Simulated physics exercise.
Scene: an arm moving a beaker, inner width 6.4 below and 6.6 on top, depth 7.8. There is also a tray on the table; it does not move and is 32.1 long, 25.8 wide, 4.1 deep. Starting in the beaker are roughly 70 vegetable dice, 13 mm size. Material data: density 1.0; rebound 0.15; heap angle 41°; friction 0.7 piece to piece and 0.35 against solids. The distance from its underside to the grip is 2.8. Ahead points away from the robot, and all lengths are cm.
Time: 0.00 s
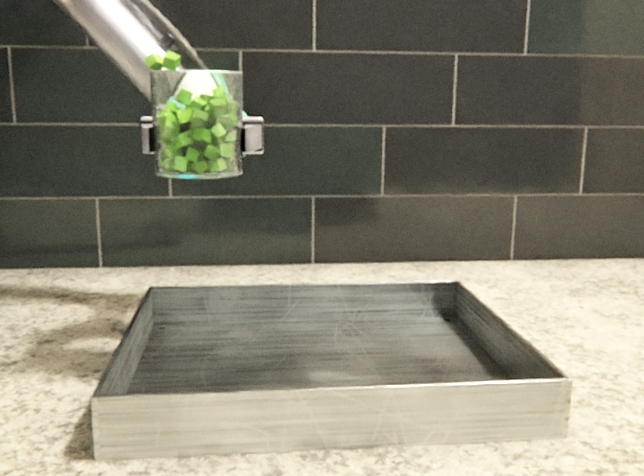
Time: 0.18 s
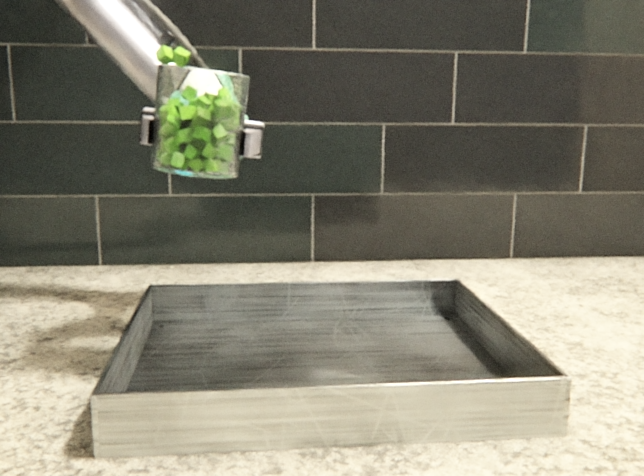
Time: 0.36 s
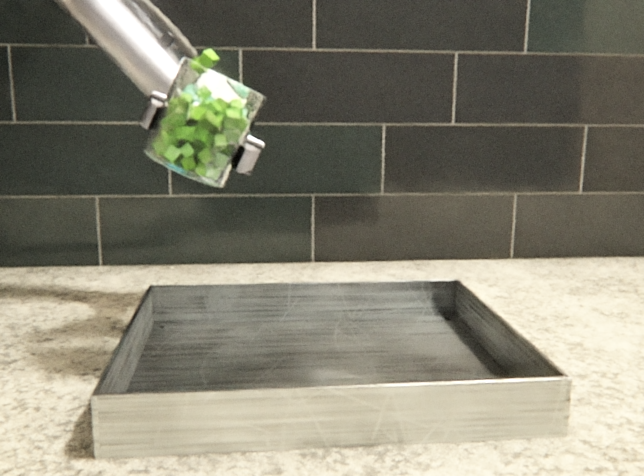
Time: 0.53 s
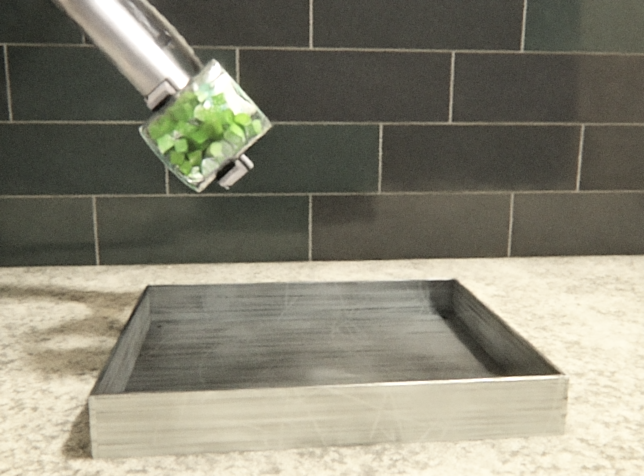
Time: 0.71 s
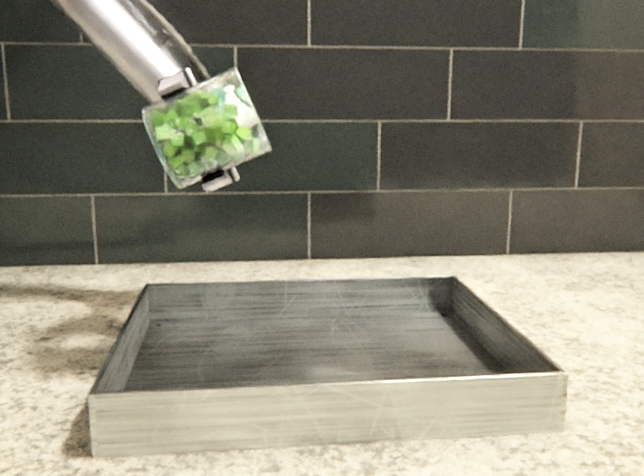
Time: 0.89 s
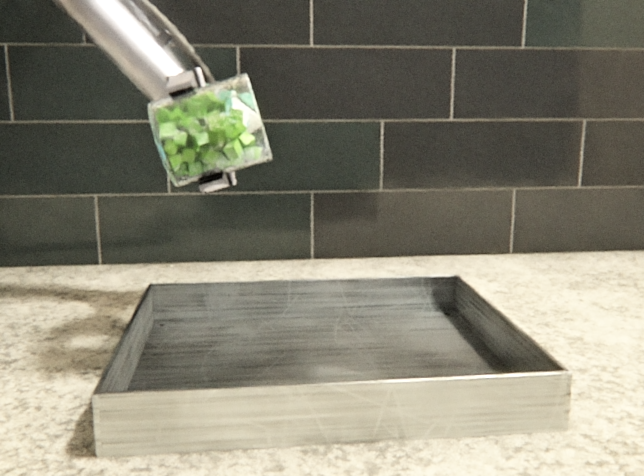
The footage shows a robotic arm holding a clear beaker heaped with green cubes above a rectangular metal tray on a speckled countertop, steadily rotating it clockwise nearly onto its side as the cubes shift inside.
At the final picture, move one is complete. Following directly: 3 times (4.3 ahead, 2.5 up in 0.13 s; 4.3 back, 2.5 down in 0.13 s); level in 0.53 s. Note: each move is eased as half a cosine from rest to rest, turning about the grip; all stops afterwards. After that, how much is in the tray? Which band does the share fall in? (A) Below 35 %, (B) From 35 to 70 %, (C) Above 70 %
Answer: C.
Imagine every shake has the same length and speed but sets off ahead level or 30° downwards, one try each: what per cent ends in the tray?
Roughly 55 per cent, then 15 per cent.
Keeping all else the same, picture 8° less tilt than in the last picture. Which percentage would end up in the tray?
Some 65 %.
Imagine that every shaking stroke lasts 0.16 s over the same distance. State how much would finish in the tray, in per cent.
The share would be near 55 %.
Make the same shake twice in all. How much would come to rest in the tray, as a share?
That change gives some 75 percent.
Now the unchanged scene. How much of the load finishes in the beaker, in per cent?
Around 20 in a hundred.
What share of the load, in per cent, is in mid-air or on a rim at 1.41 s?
Estimated fraction: Near 19 %.
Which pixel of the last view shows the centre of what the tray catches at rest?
Approximately (355, 352) in pixels.
By 1.41 s, tilted 74° forward, highest piece 20 above the table; 37 in the tray, 23 in the beaker, 14 in flight or on a rim.
By 1.94 s, tilted 36° forward, highest piece 22 above the table; 60 in the tray, 14 in the beaker.
By 2.40 s, level, highest piece 22 above the table; 60 in the tray, 14 in the beaker.
By 3.45 s, level, highest piece 22 above the table; 60 in the tray, 14 in the beaker.
Final count, 60 in the tray, 14 in the beaker. That is 81 % in the tray.
